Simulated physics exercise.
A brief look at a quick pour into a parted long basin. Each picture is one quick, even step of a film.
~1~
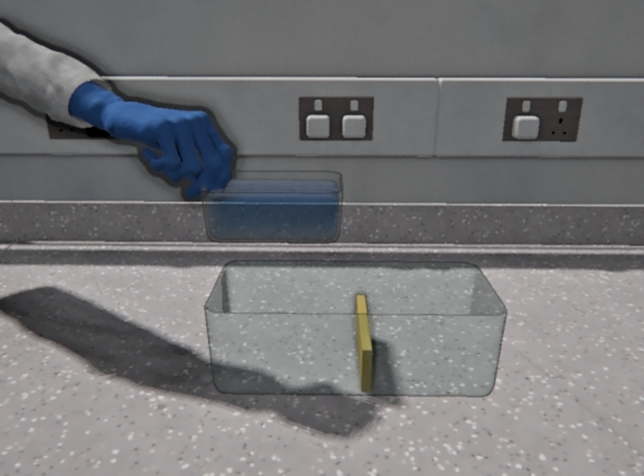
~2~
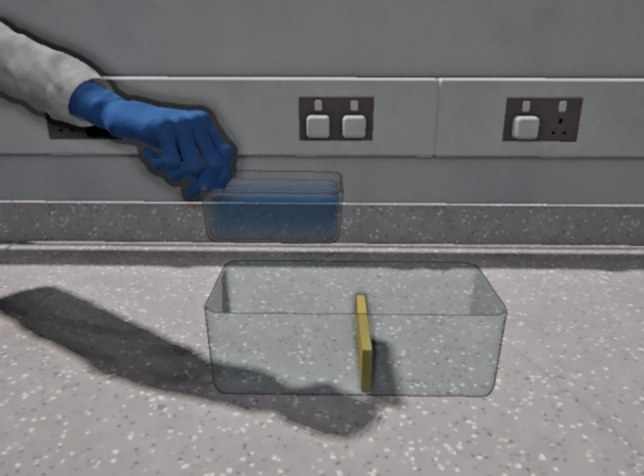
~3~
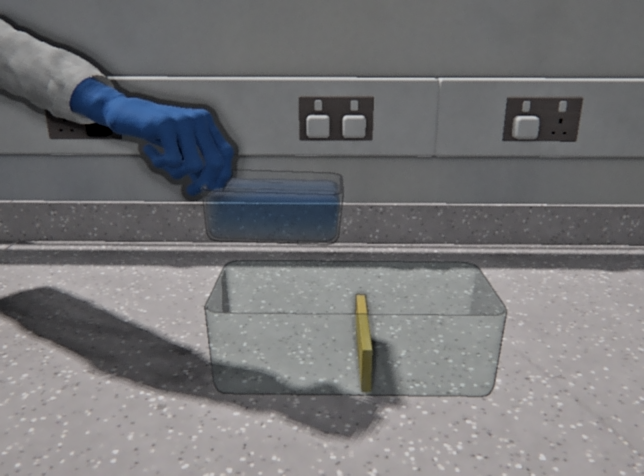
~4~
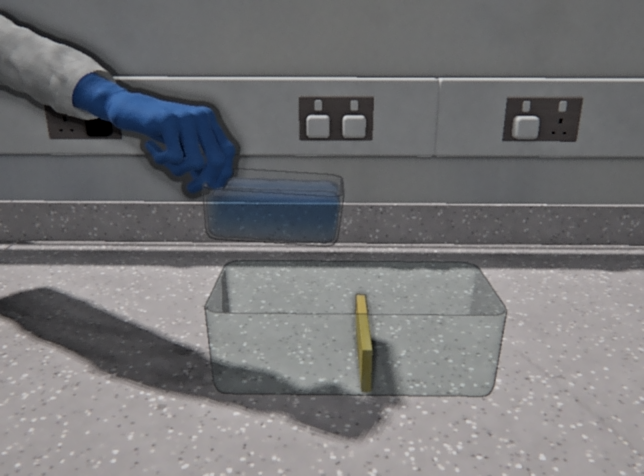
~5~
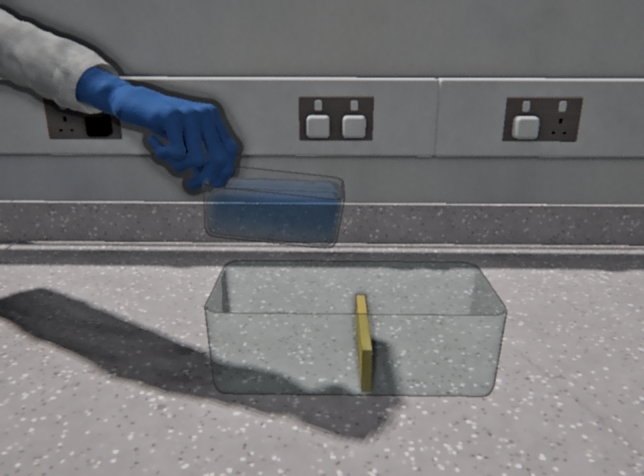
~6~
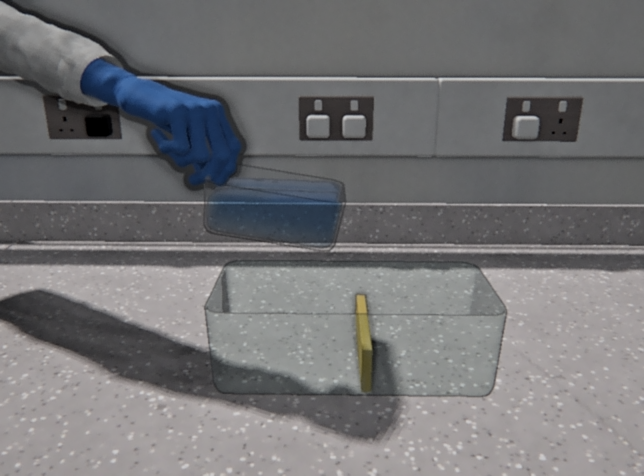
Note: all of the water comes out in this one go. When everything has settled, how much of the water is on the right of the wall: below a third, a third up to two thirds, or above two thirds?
The amount right of the wall is going to climb past two thirds.
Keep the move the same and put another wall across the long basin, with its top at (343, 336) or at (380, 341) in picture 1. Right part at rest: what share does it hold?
About 80 per cent, then about 55 per cent.
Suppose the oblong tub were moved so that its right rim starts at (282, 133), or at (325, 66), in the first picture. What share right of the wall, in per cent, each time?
15 %, then 70 %.
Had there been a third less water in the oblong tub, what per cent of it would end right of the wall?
I'd reckon close to 60 %.
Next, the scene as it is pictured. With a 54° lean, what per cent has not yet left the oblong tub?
45 %.
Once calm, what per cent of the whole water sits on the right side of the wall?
Roughly 75 %.
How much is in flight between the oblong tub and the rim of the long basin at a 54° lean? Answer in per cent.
Estimate: Some 30 per cent.
A moment on, the oblong tub is tipped part way and 43 per cent is still to pour, 1 is left of the wall and 27 right of it.
Next, the oblong tub is tipped on its side and 10 per cent is still to pour, 13 is left of the wall and 73 right of it.
Then the oblong tub is tipped on its side and 2 per cent is still to pour, 24 is left of the wall and 74 right of it.
Later the oblong tub is tipped on its side and 0 per cent is still to pour, 26 is left of the wall and 74 right of it.
In the end 26 per cent lies left of the wall, 74 right of it and 1 outside.
